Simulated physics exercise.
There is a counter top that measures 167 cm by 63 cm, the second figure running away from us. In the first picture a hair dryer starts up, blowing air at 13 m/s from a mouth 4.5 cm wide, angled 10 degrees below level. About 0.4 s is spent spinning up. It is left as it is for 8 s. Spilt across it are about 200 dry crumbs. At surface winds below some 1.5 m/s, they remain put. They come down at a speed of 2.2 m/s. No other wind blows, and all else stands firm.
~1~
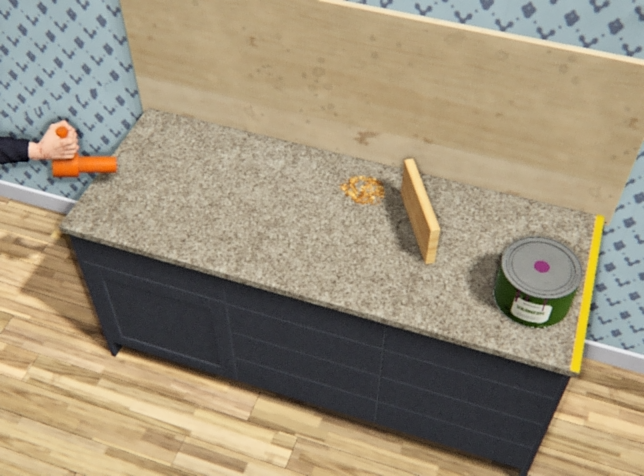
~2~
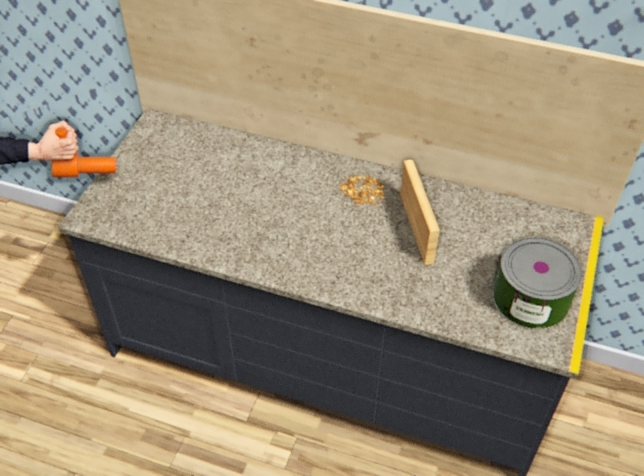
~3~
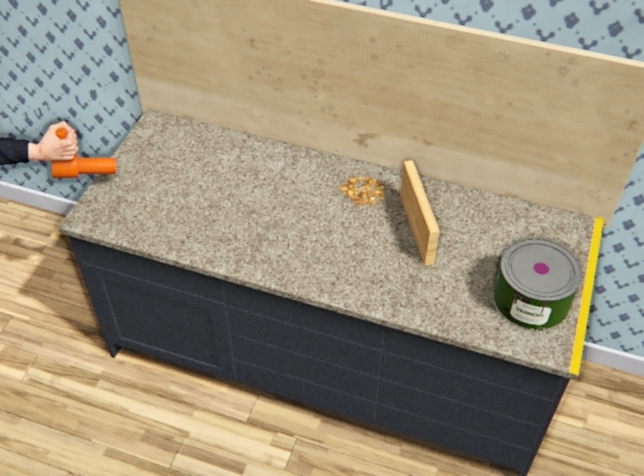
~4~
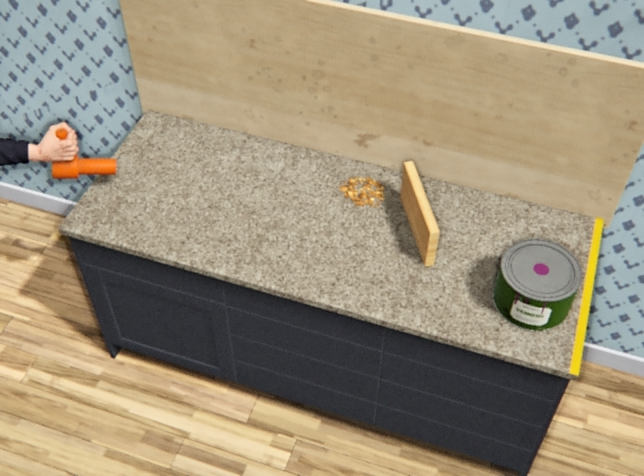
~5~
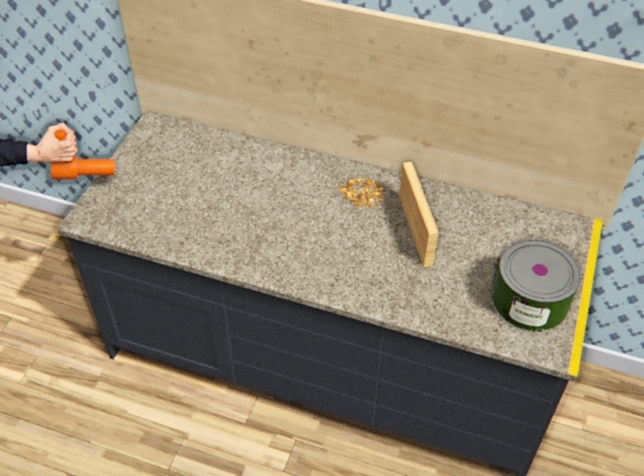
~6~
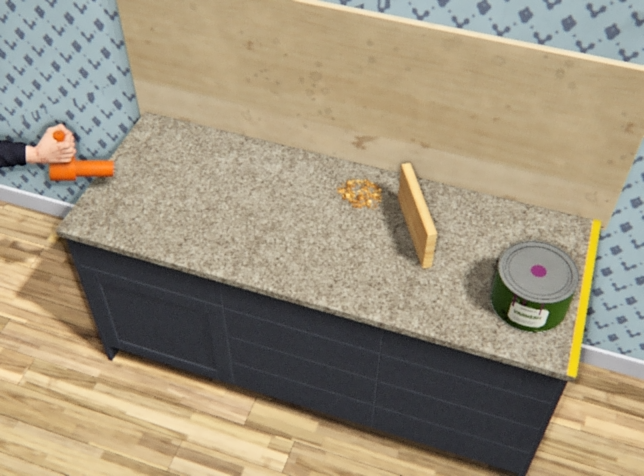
A speckled grey-brown countertop on dark navy cabinets stands on a pale wood floor against blue patterned wallpaper, seen from above at a tilt. A hand at the left holds an orange hair dryer pointing right, toward golden crumbs, an upright wooden board and a green tin with a grey lid near the yellow right edge. Nothing on the counter visibly moves, while the camera drifts very slightly.
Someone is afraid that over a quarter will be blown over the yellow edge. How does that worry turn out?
It comes true.
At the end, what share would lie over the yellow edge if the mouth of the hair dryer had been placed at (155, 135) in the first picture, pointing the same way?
That gives roughly 25 % in the end.
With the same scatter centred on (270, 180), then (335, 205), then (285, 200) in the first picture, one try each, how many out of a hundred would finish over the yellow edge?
It goes 50 %, then 40 %, then 40 %.
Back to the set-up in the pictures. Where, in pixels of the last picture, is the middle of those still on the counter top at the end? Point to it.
It lands close to (397, 211) in the last picture.
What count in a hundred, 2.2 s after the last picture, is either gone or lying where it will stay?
The share is roughly 80 %.
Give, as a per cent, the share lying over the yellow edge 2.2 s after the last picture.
It comes to around 80 %.
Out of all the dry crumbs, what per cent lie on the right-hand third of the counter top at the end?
About 2 percent.
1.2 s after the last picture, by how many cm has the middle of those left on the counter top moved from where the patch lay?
Centre offset: Approx. 15 cm.
Then, 1.2 s after the last picture the count stands so, 74 % are over the yellow edge; the middle of those still in play is near (395, 204).
Then, 2.2 s after the last picture the count stands so, 78 % are over the yellow edge; the middle of those still in play is near (395, 204).
Then, 4.0 s after the last picture the count stands so, 80 % are over the yellow edge; the middle of those still in play is near (395, 204).
Then, 7.6 s after the last picture, at the end, 84 % are over the yellow edge; the middle of those still in play is near (397, 211).
